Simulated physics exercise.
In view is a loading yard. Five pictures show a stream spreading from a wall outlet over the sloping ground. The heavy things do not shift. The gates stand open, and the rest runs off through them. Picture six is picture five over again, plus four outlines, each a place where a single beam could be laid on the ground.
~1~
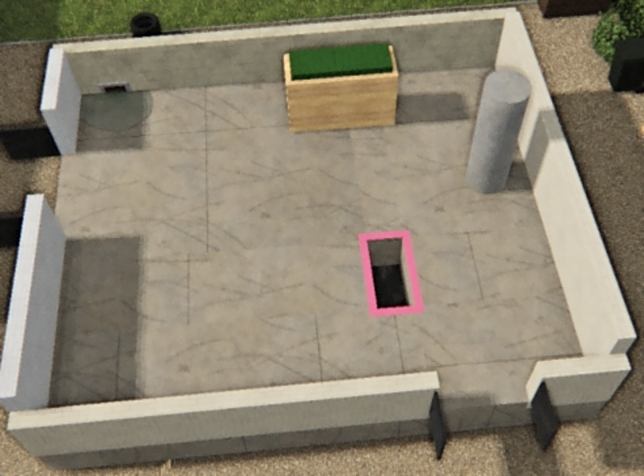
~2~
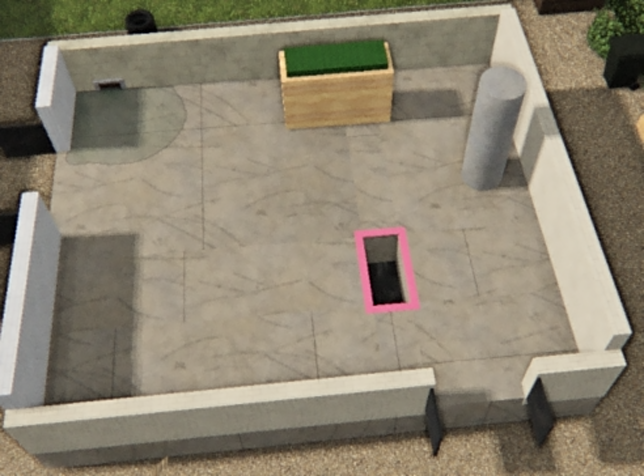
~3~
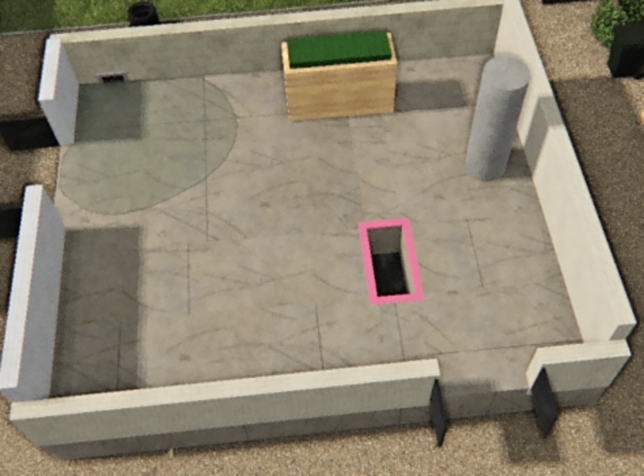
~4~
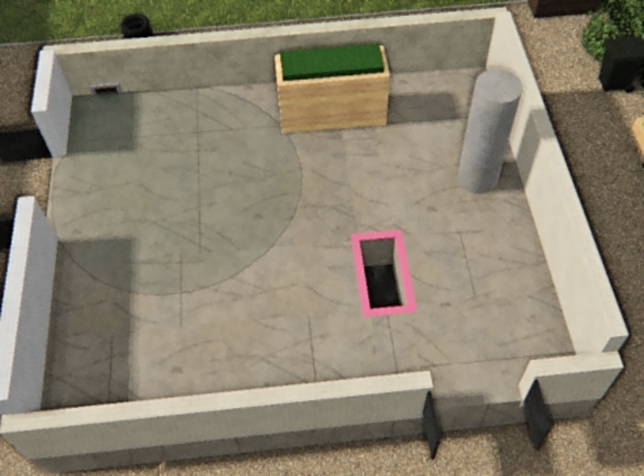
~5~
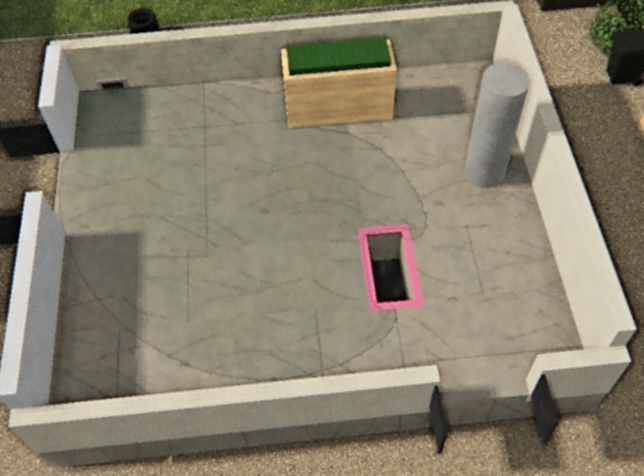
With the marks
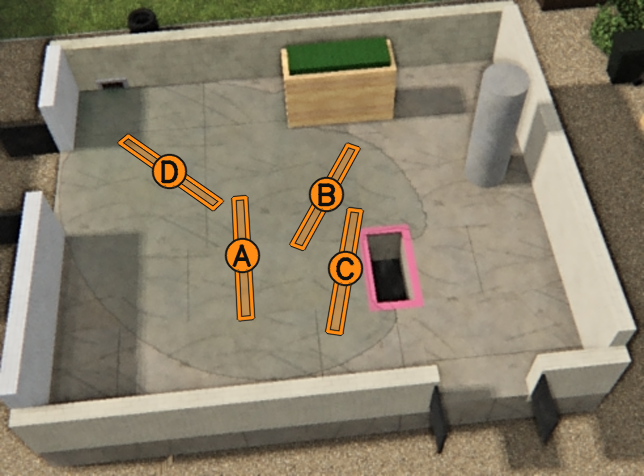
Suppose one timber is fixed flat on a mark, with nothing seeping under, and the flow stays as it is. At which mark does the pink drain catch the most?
The best spot is D.
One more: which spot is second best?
That would be A.
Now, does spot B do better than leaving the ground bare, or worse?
Spot B is worse.
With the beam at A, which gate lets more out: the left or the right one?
The right gate.
On the marked copy, A from (246, 318) to (239, 198); B from (297, 246) to (352, 146); C from (334, 332) to (355, 210); D from (124, 139) to (217, 204).
Choosing A, about 19 % of the stream runs into the pink drain, about 75 % out by the gates.
Choosing B, about 11 % of the stream runs into the pink drain, about 84 % out by the gates.
Choosing C, about 8 % of the stream runs into the pink drain, about 86 % out by the gates.
Choosing D, about 30 % of the stream runs into the pink drain, about 63 % out by the gates.
